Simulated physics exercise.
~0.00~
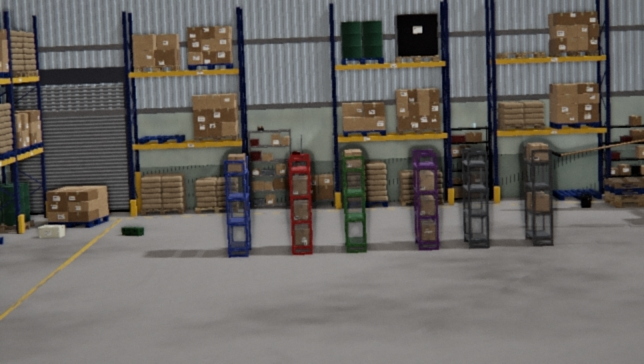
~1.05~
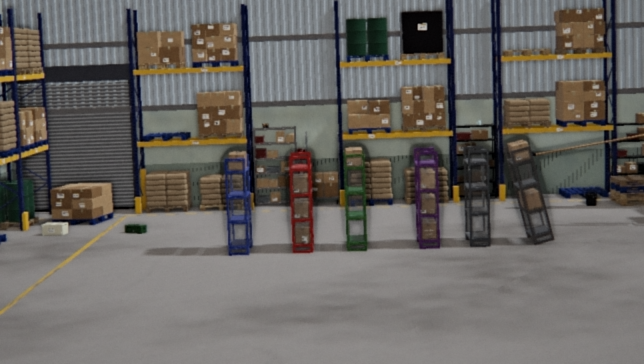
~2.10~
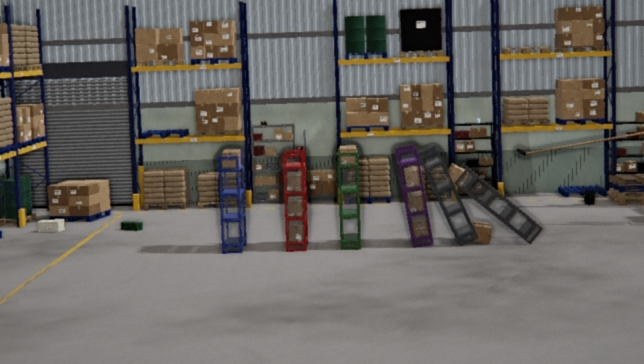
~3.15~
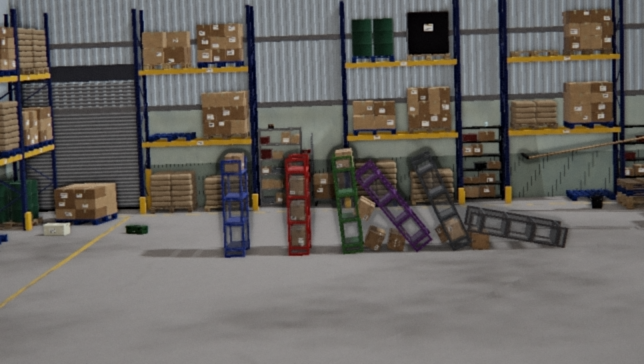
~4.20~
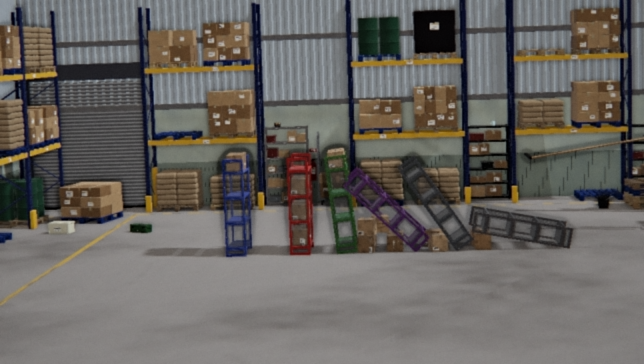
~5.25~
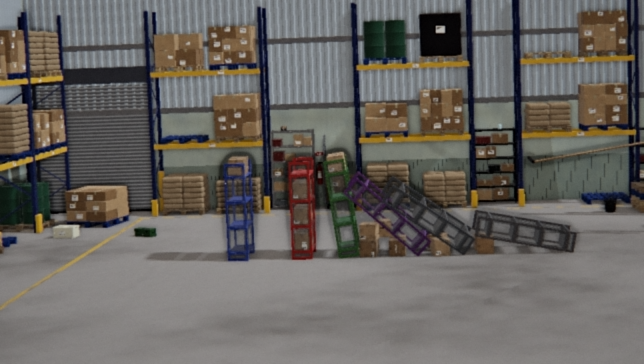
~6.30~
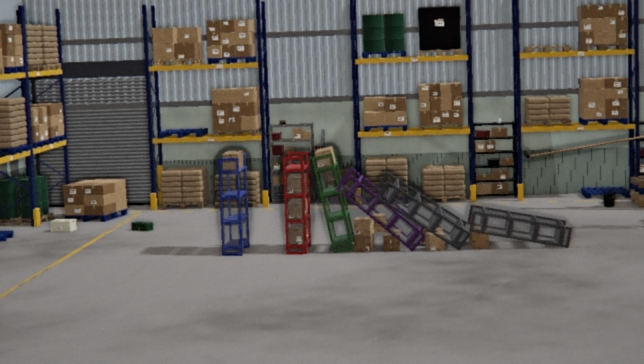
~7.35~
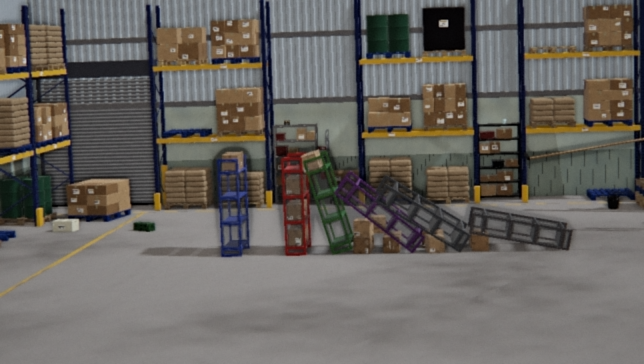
Six tall warehouse racks toppling leftward from the right end, spilling cartons, the green one leaning while red and blue stay upright.
